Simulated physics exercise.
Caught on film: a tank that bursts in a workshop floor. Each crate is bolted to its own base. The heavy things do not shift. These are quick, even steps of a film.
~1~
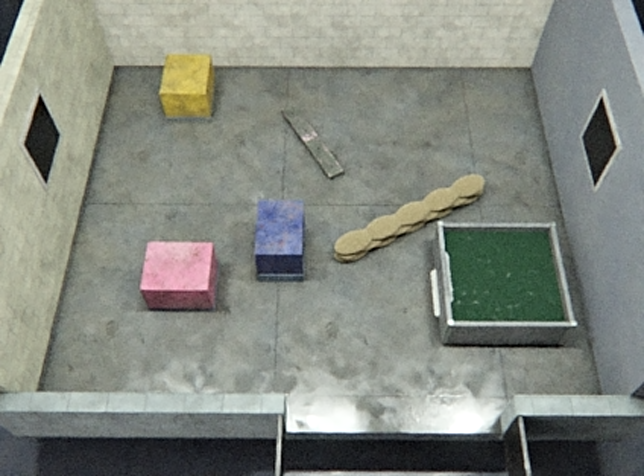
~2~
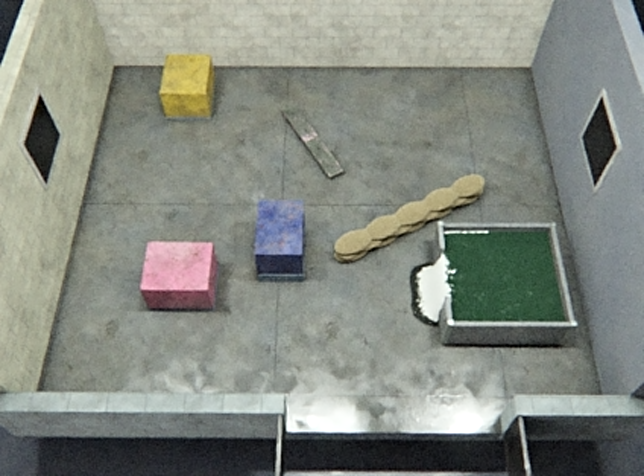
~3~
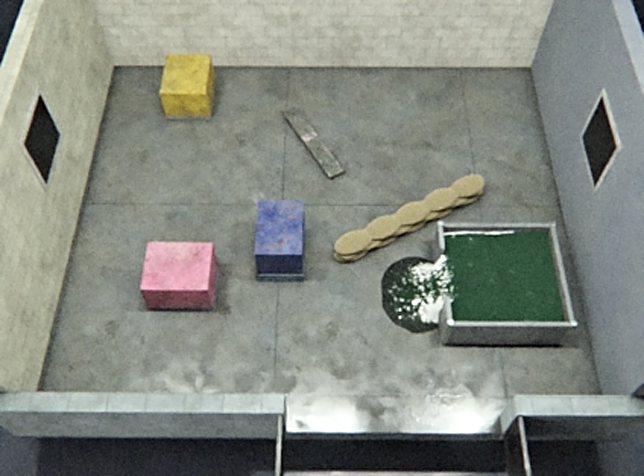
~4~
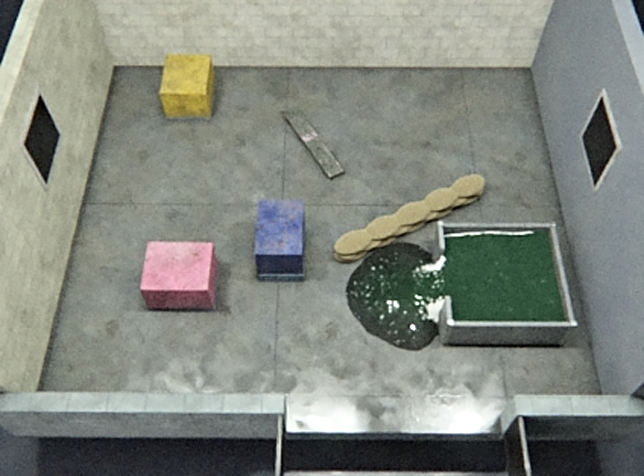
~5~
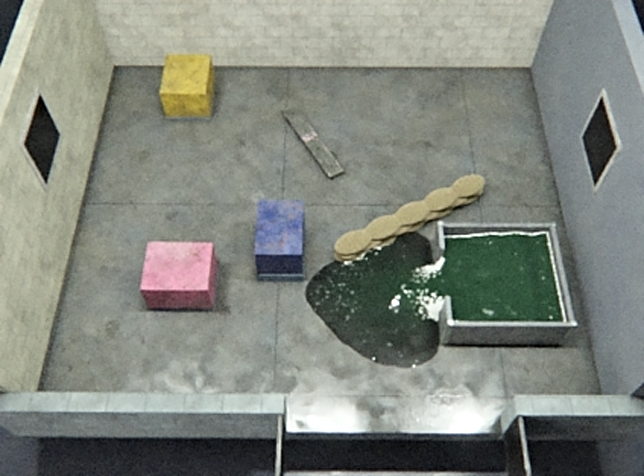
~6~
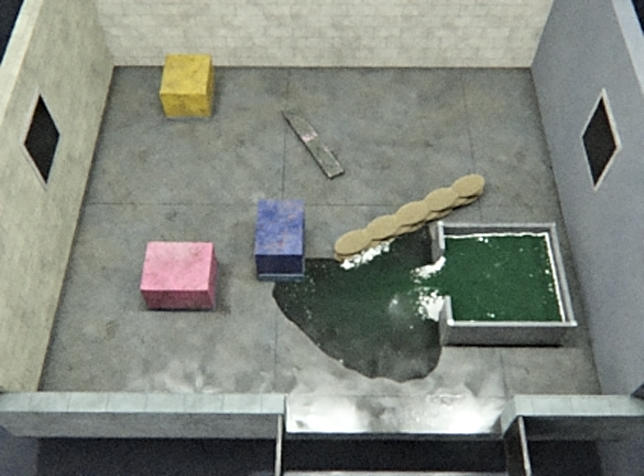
On a workshop floor, green water pours from an open tank's left side and spreads leftward.
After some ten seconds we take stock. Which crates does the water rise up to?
One by one: The yellow crate gets wet; the pink crate gets wet; the blue crate stays dry.
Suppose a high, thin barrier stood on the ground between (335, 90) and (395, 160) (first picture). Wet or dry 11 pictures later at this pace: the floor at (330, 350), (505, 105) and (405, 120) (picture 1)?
In that order: Under water, clear, not flooded.
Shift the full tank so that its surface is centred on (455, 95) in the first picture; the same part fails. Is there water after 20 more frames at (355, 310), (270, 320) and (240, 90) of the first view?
One after the other: Dry, dry, under water.
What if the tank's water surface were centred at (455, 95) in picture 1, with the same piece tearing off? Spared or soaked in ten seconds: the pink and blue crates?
One by one: The pink one is topped; the blue one keeps dry.
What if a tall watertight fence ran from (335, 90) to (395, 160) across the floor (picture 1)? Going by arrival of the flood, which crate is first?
First comes the blue one.
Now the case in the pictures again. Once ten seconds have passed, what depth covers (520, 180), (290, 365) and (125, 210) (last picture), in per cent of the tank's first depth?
In that order: 2, 4 and 4 per cent.
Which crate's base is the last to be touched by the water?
The yellow-painted one.
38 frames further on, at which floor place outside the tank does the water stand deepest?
Close to (33, 411).
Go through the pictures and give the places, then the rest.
In the first picture, the open tank at (502, 275) is whole and still.
In the second picture, water pours out at (443, 286) and has run to (426, 319).
In the third picture, water pours out at (443, 287) and has run to (391, 307).
In the fourth picture, the front is at (352, 291), out from the gap at (443, 286).
In the fifth picture, water pours out at (443, 287) and has run to (313, 295).
In the sixth picture, the front is at (283, 299), out from the gap at (443, 286).
A moment on, water covers 15 % of the floor; the yellow crate not reached, the pink crate water round its plinth, the blue crate water round its plinth.
Next, water covers 25 % of the floor; the yellow crate not reached, the pink crate water round its plinth, the blue crate water round its plinth.
Then, water covers 30 % of the floor; the yellow crate not reached, the pink crate water round its plinth, the blue crate water round its plinth.
Later, water covers 45 % of the floor; the yellow crate water round its plinth, the pink crate water round its plinth, the blue crate water round its plinth.
In the end, water covers 55 % of the floor; the yellow crate was topped, the pink crate was topped, the blue crate stayed above the water.
